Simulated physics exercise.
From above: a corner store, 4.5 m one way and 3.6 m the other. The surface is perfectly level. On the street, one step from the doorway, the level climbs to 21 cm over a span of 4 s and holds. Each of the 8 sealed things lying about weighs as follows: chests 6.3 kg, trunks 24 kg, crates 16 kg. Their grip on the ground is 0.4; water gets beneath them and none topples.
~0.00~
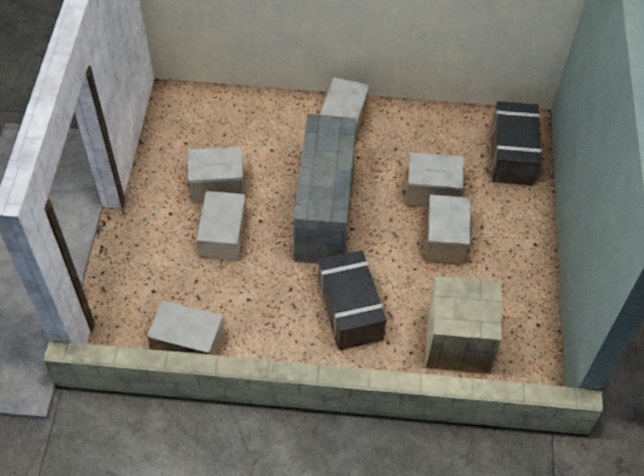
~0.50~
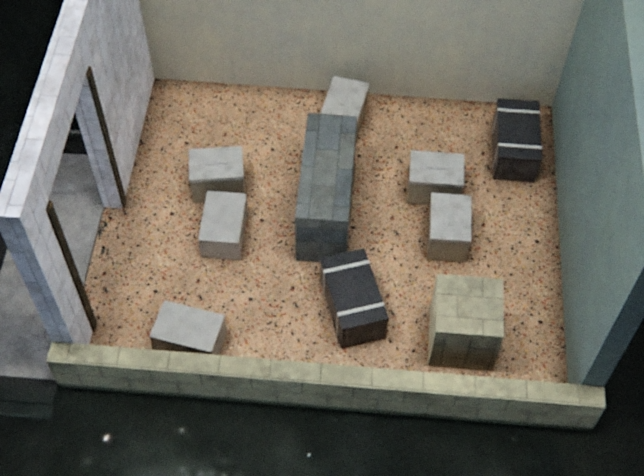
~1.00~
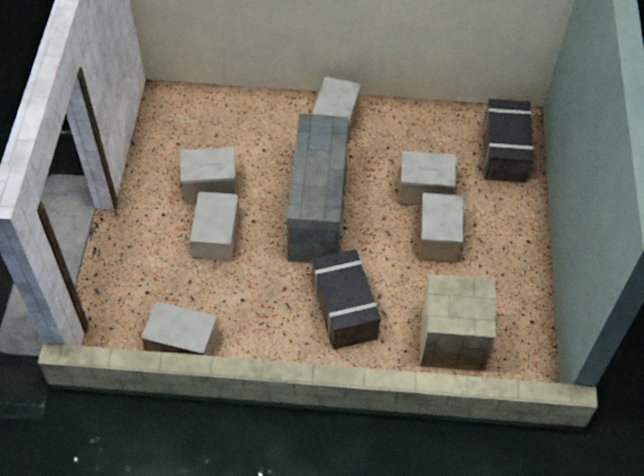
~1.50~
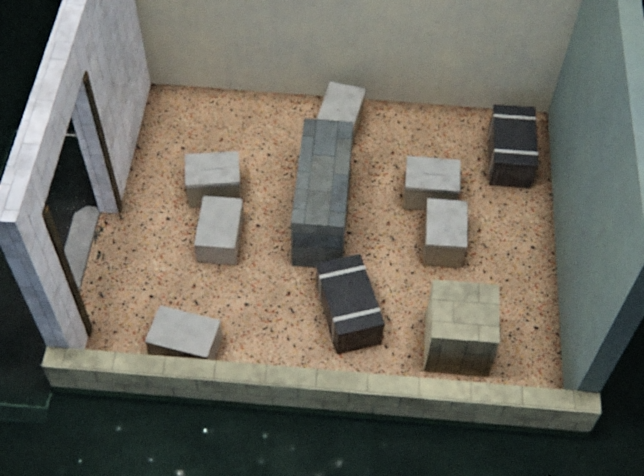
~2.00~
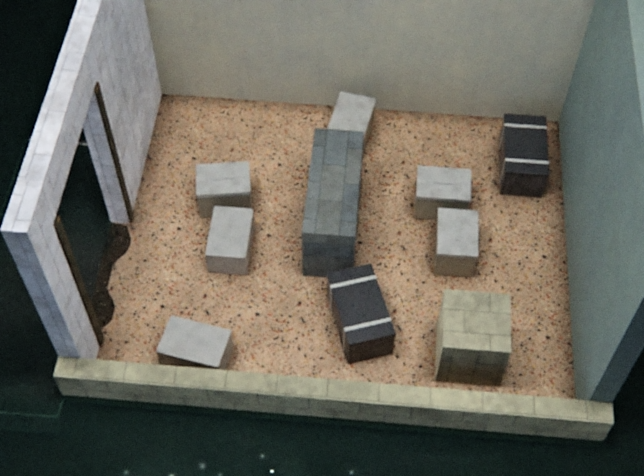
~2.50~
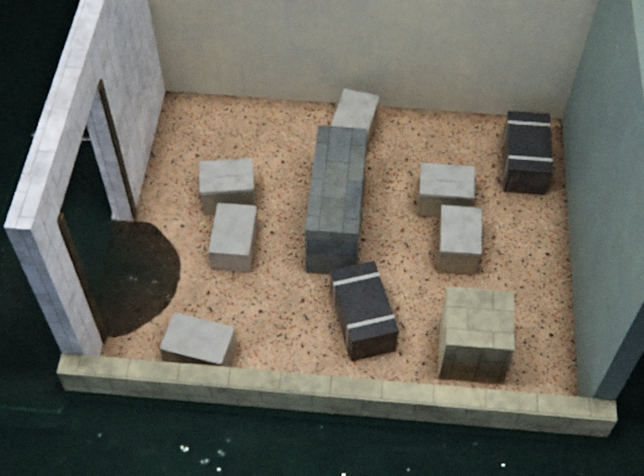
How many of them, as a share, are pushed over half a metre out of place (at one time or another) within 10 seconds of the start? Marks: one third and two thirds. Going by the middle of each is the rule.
Large share.
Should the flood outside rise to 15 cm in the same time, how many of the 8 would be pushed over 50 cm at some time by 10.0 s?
In that case the number is 5.
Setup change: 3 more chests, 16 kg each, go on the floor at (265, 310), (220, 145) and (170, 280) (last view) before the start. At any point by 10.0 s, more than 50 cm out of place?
Taking them in the given order: Greater, then smaller, then greater.
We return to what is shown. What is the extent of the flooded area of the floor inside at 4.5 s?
At that time the wet patch spans about 5.0 m2.
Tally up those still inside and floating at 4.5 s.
Tally: 0 of them.
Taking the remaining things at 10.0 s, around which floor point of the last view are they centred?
About (422, 205).
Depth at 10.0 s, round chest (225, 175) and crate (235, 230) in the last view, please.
First roughly 6 cm, second roughly 10 cm.
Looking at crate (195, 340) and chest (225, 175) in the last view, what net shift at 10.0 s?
In that order: 200 cm, 60 cm.
After 3.5 s 0 of 8 are over 50 cm from their spots; 0 afloat.
After 4.5 s 1 of 8 are over 50 cm from their spots; 0 afloat.
After 7.0 s 5 of 8 are over 50 cm from their spots; 2 afloat.
After 10.0 s 7 of 8 are over 50 cm from their spots, and 7 have been at some point; 8 afloat.
